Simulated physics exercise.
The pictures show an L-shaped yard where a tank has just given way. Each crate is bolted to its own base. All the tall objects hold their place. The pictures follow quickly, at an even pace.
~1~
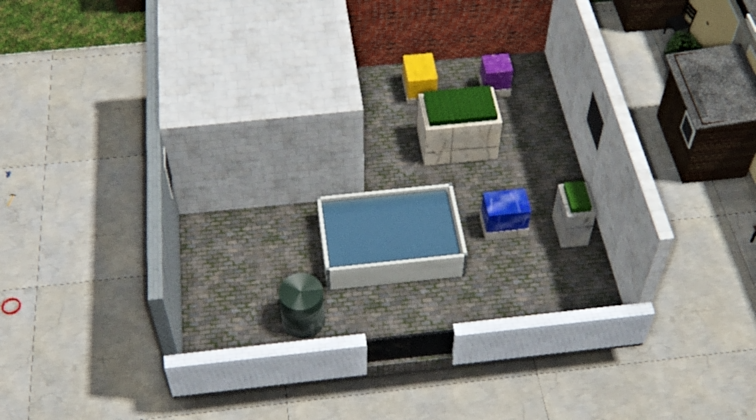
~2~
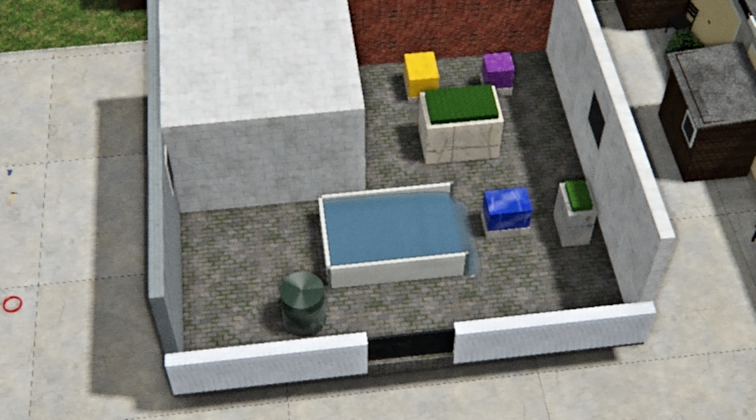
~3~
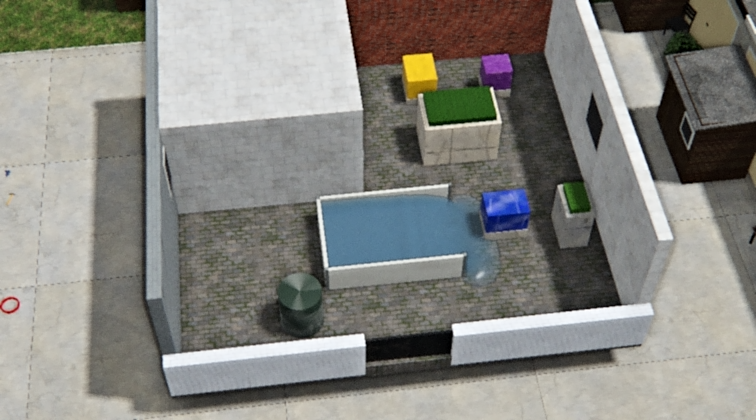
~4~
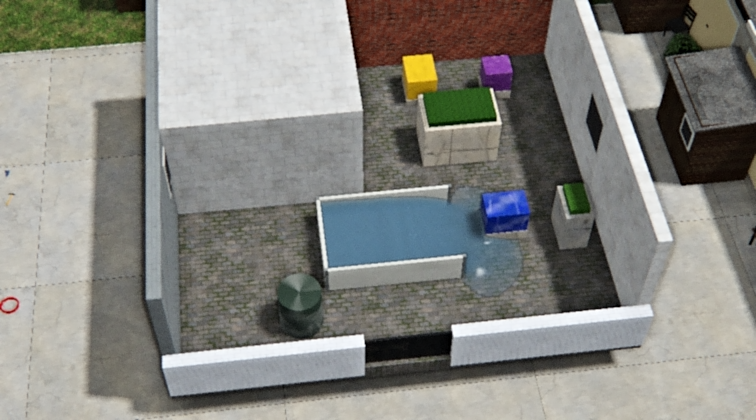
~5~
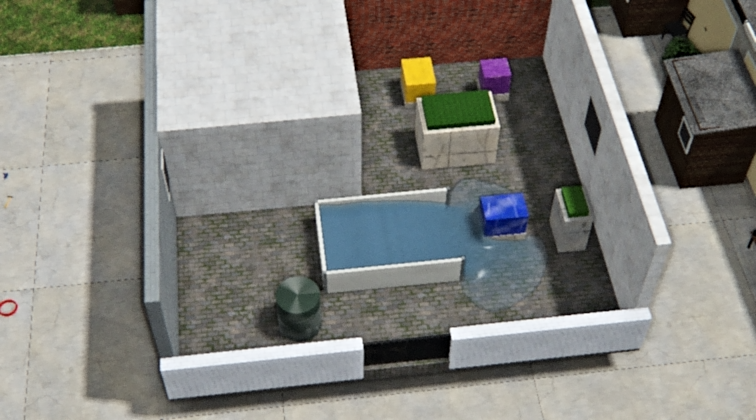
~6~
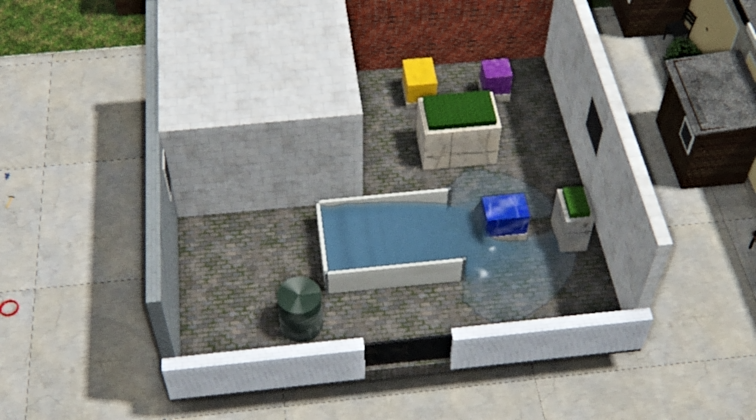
The clip shows a walled yard with a rectangular tank of water whose right side opens, and water pours out through the gap, spreading rightward across the paving and around a blue box while the surrounding objects stay in place.
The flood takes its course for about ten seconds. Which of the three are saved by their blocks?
One by one: The yellow crate escapes dry; the purple crate escapes dry; the blue crate is wetted.
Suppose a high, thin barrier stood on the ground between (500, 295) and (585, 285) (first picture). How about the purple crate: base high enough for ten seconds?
Purple is safe.
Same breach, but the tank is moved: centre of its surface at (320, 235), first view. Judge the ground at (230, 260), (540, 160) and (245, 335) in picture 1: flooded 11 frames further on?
As listed: Not flooded, under water, not flooded.
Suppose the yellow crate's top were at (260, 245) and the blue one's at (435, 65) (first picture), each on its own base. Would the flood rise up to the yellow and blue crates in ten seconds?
One by one: The yellow crate stays dry, the blue crate is spared.
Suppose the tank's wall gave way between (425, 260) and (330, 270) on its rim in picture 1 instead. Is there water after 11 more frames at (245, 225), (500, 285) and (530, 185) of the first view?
In turn: Not flooded, under water, clear.
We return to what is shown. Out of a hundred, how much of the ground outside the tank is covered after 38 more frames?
I make it 70 per cent.
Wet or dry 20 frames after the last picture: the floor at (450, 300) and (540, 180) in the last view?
As listed: Not flooded, awash.
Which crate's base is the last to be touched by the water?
I say the yellow one.
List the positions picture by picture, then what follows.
The first frame shows the tank at (391, 228) is whole and still.
In the second frame, water pours out at (456, 231) and has run to (475, 274).
In the third frame, the front is at (489, 279), out from the gap at (454, 234).
In the fourth frame, water pours out at (454, 236) and has run to (513, 278).
In the fifth frame, water pours out at (452, 239) and has run to (543, 260).
In the sixth frame, the front is at (572, 257), out from the gap at (453, 239).
A moment on, water covers 25 % of the floor; the yellow crate not reached, the purple crate not reached, the blue crate water round its plinth.
Next, water covers 35 % of the floor; the yellow crate not reached, the purple crate not reached, the blue crate water round its plinth.
Then, water covers 45 % of the floor; the yellow crate not reached, the purple crate water round its plinth, the blue crate water round its plinth.
Later, water covers 70 % of the floor; the yellow crate water round its plinth, the purple crate water round its plinth, the blue crate water round its plinth.
In the end, water covers 90 % of the floor; the yellow crate stayed above the water, the purple crate stayed above the water, the blue crate was topped.
